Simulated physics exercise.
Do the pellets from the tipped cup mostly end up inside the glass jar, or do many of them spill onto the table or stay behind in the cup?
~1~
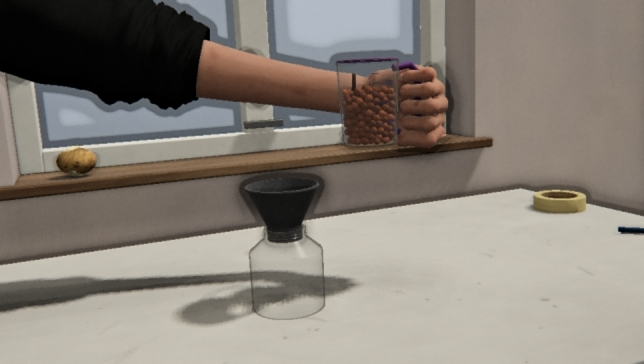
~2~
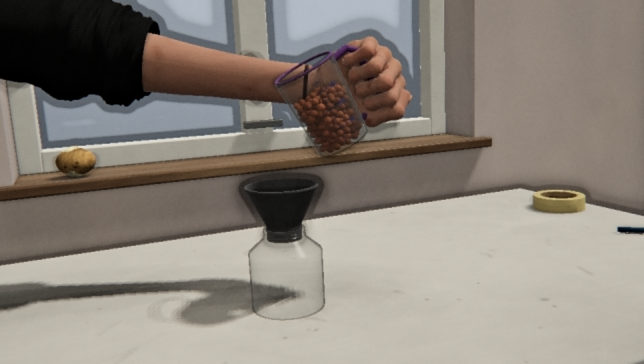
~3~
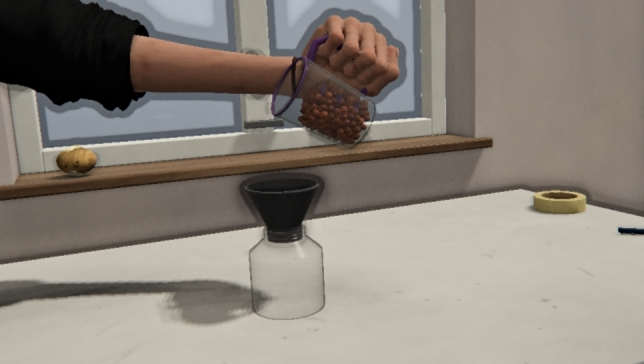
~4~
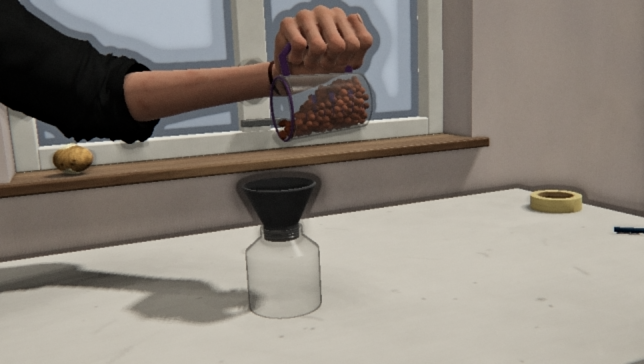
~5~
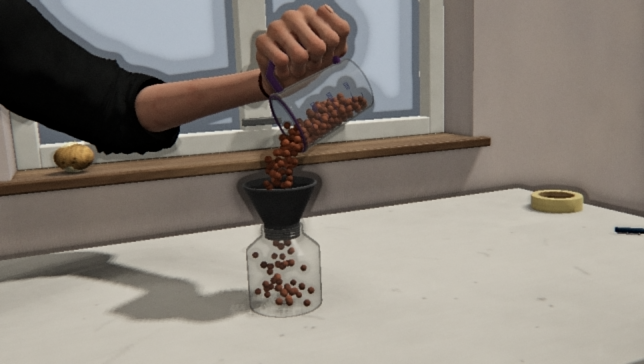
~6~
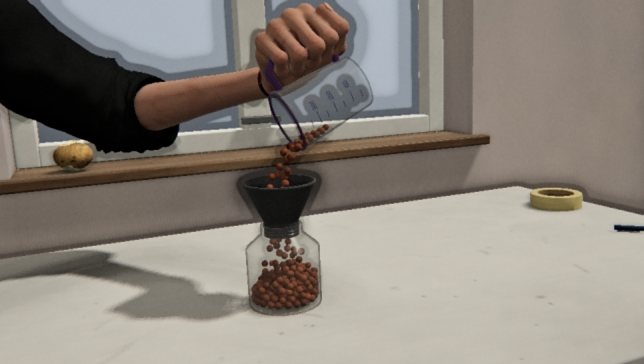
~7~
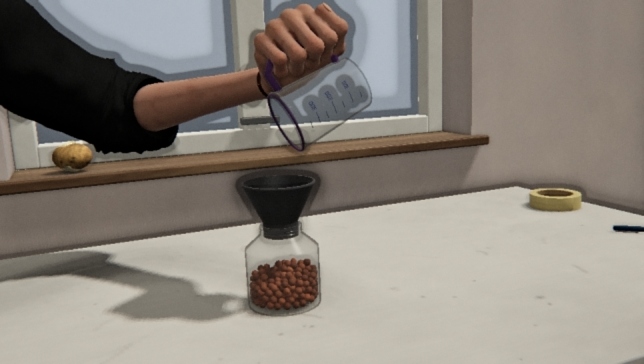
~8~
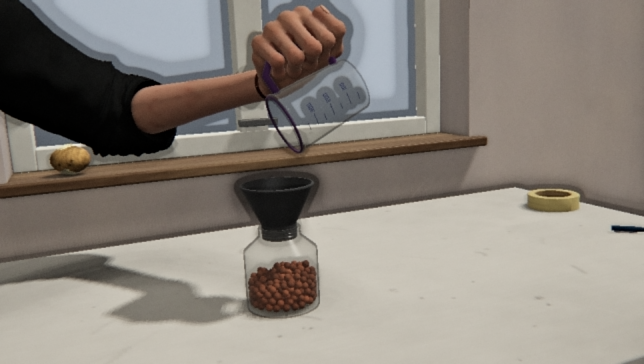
Nearly all of the pellets end up inside the jar. The table around it stays clear and the tilted cup looks empty.
